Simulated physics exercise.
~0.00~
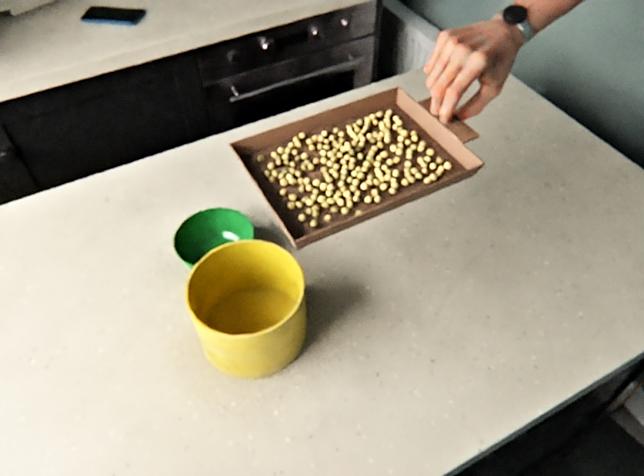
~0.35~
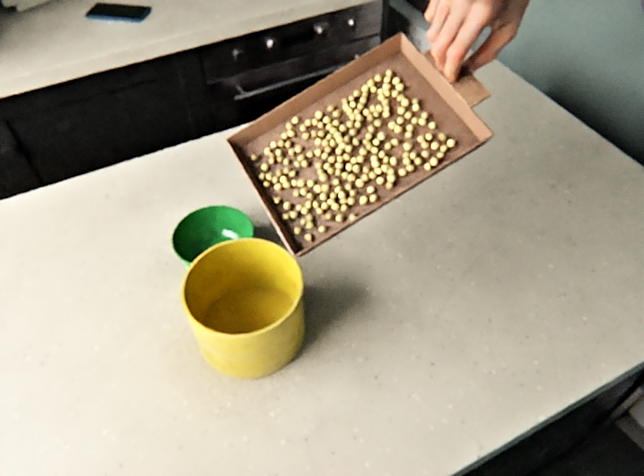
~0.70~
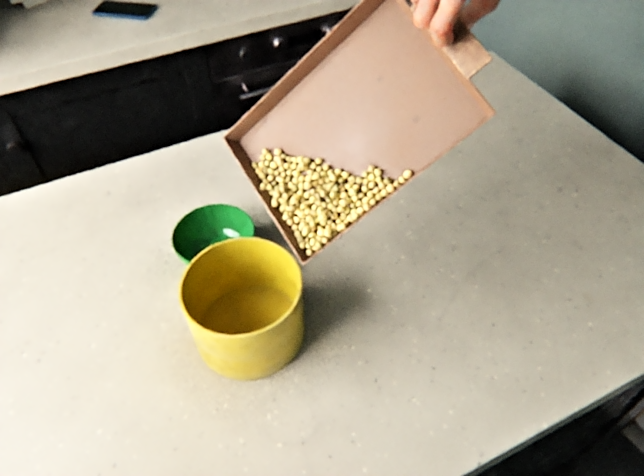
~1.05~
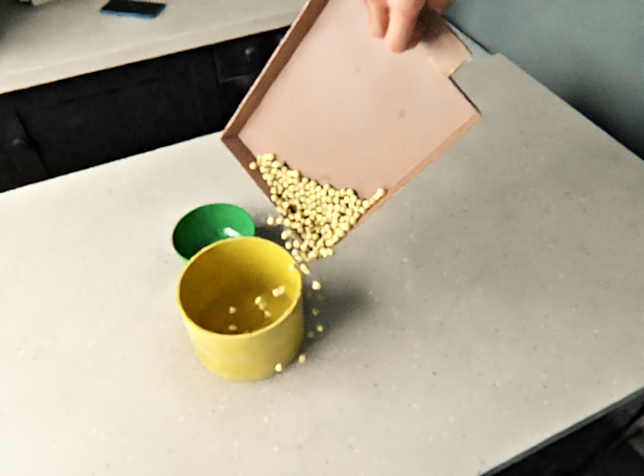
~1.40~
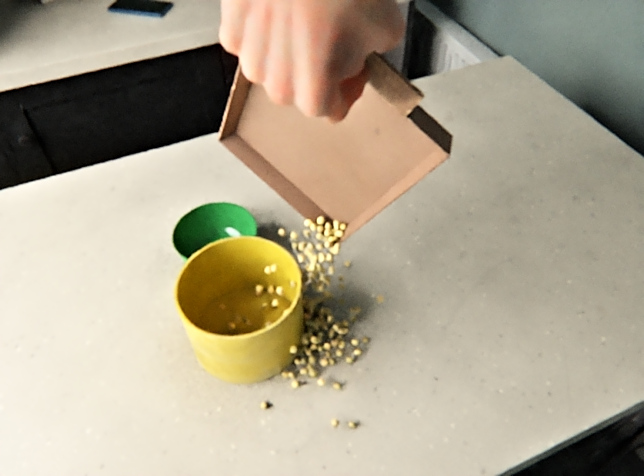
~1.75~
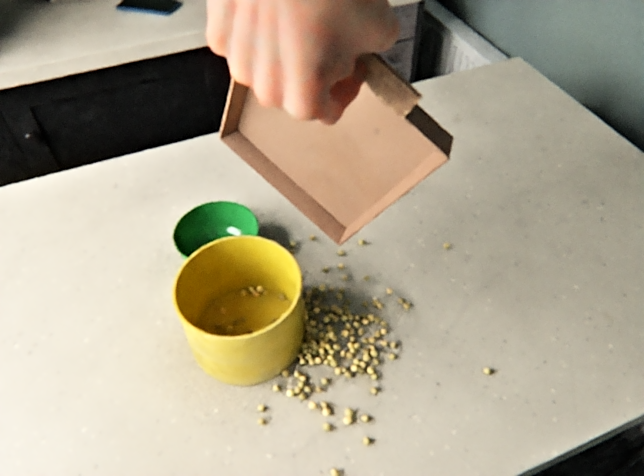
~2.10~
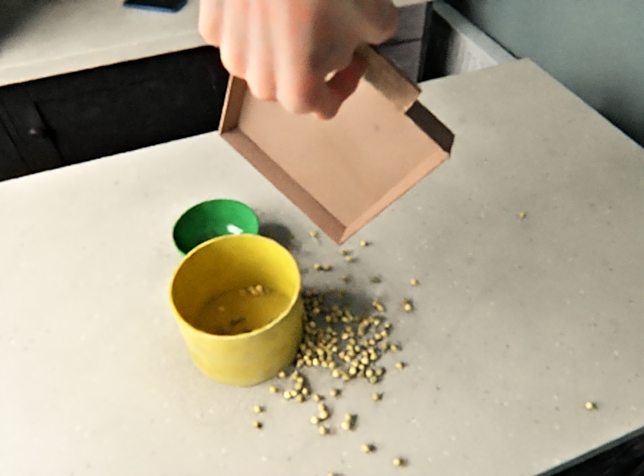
In the video, a hand tilts a brown tray of soya beans over a yellow pot beside a green bowl on a pale counter; the beans slide to the corner and pour, some landing in the pot, but most scattering across the counter to its right as the emptied tray stays tipped.
